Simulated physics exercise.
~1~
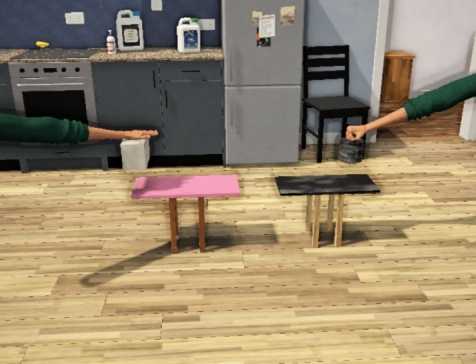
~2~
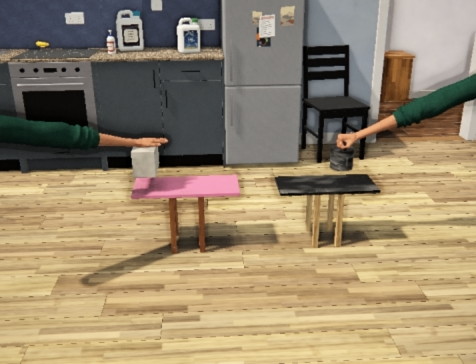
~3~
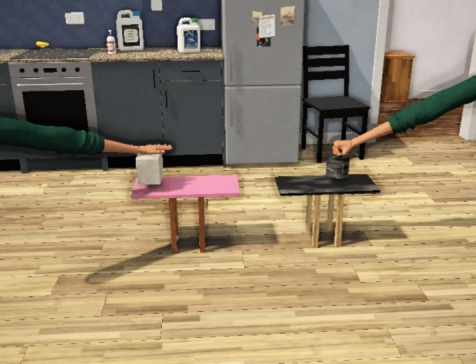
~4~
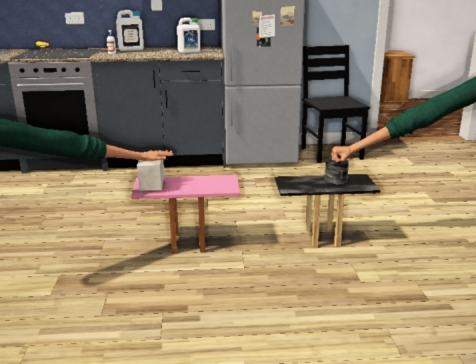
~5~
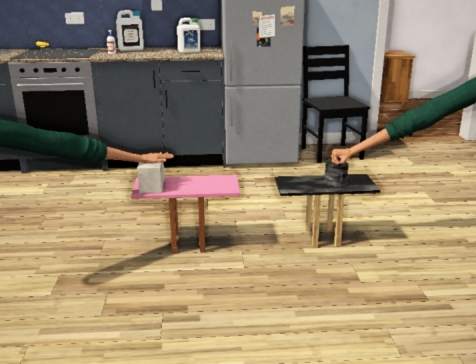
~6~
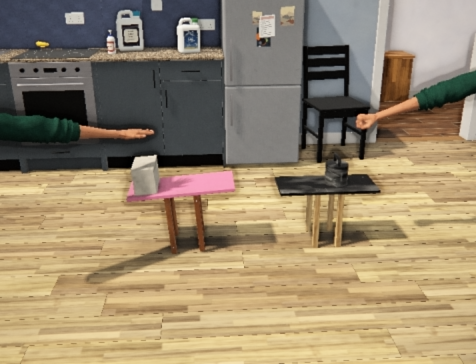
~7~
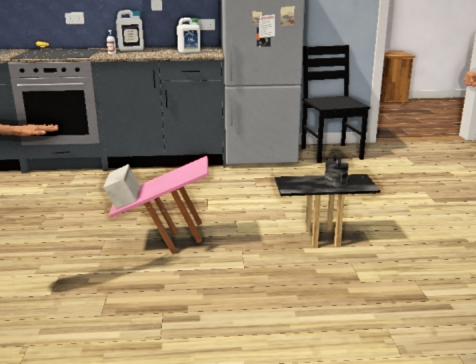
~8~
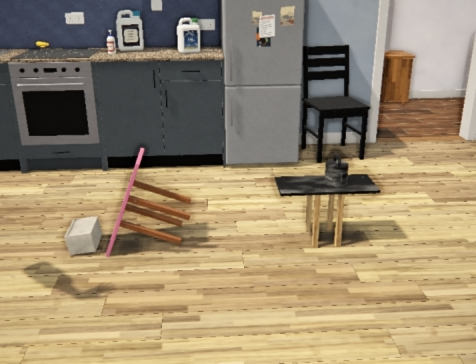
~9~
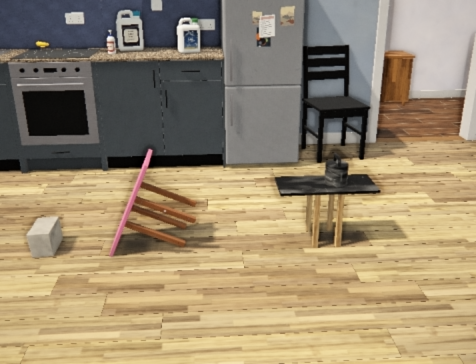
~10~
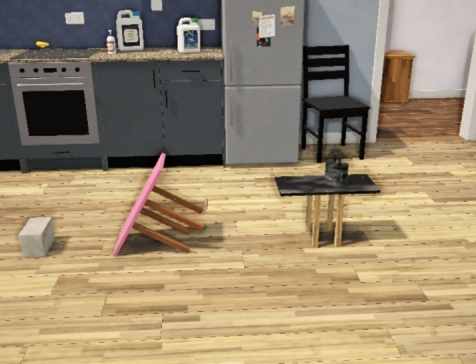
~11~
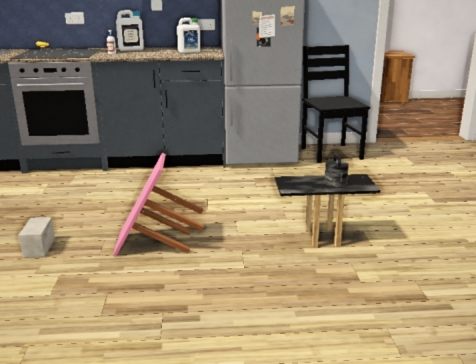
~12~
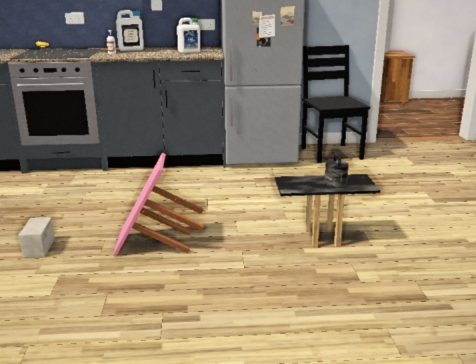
Two hands set blocks on small tables, and the pink one tips over leftward.
